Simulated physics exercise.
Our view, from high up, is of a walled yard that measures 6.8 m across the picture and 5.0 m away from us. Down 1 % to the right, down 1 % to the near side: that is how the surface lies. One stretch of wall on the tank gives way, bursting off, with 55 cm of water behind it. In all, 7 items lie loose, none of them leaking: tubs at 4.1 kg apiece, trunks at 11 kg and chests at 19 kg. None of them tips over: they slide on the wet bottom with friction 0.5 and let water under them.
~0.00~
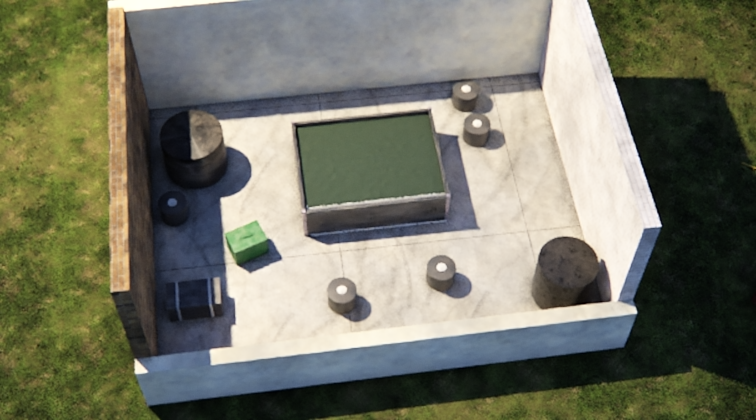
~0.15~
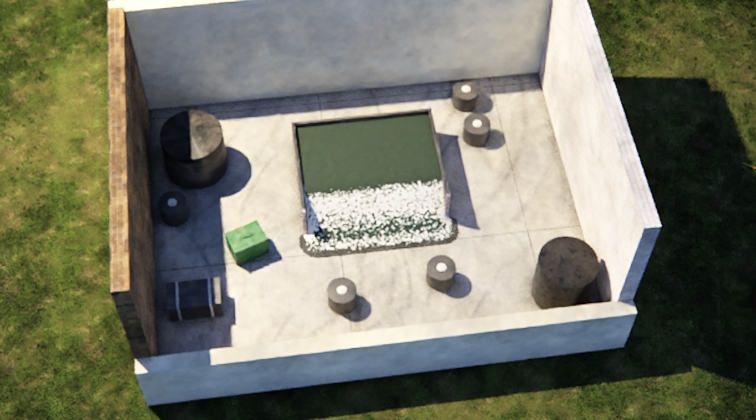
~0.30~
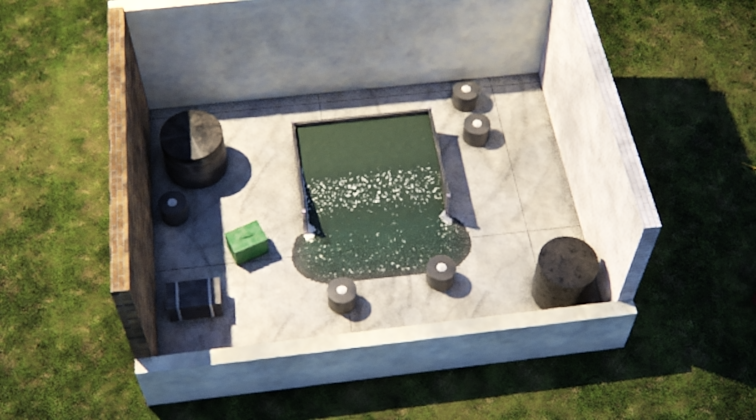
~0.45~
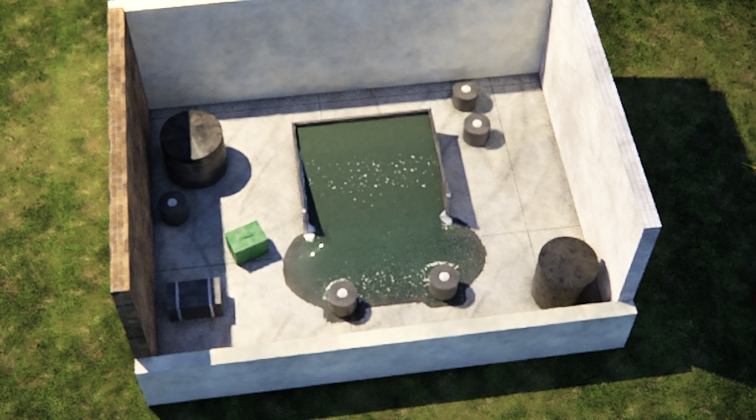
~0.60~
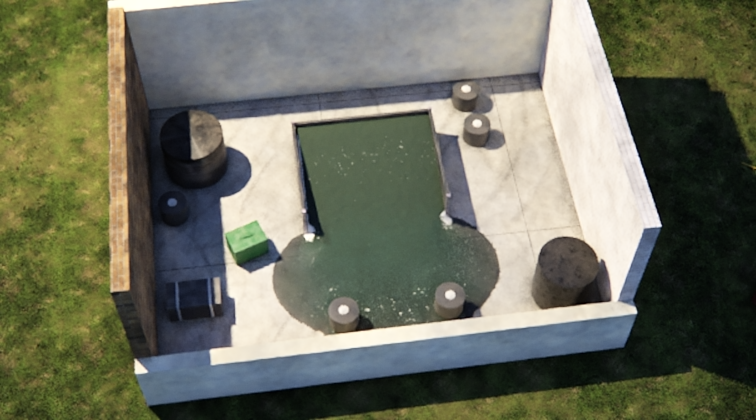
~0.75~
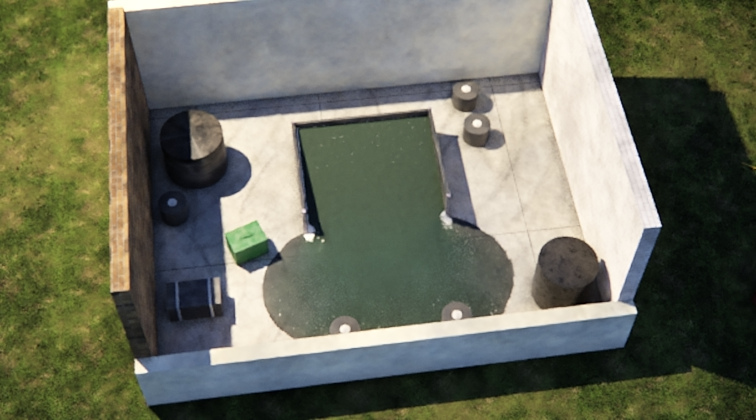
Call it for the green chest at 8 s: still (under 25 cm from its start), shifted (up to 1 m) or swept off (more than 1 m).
Still.
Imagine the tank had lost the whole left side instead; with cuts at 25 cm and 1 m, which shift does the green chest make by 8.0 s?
With that failure, the green chest lands a long way off.
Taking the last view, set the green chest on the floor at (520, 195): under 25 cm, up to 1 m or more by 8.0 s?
In the end it is hauled off.
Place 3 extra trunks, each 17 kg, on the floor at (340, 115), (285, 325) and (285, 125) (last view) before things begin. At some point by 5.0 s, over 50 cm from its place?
Note, same order as listed: Inside the limit, beyond the limit, inside the limit.
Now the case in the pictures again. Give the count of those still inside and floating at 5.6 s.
At that point I count 6.
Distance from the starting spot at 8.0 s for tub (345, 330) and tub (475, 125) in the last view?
In that order: 200 cm, 100 cm.
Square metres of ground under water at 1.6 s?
I'd estimate close to 14 m2.
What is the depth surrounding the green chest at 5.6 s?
Somewhere close to 5 cm.
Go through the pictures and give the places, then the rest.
The green chest at (246, 236) rests on the ground; 3.7 m2 under water; 0 of 7 have shifted, in the first picture.
The green chest at (246, 236) rests on the ground; 4.8 m2 under water; 0 of 7 have shifted, in the second picture.
The green chest at (246, 236) rests on the ground; water covers 6.2 m2; 0 of 7 have shifted, in the third picture.
The green chest at (246, 236), on the bottom; 7.5 m2 under water; 2 of 7 have shifted, in the fourth picture.
The green chest at (246, 236) rests on the ground; 9.2 m2 under water; 2 of 7 have shifted, in the fifth picture.
The green chest at (246, 236), on the bottom; 10.8 m2 under water; 2 of 7 have shifted, in the sixth picture.
After 1.6 s the green chest is near (246, 236), 0.0 m from its start, aground; 2 afloat.
After 3.6 s the green chest is near (247, 235), 0.0 m from its start, aground; 3 afloat.
After 5.6 s the green chest is near (247, 235), 0.0 m from its start, aground; 6 afloat.
After 8.0 s the green chest is near (247, 235), 0.0 m from its start, aground; 6 afloat.
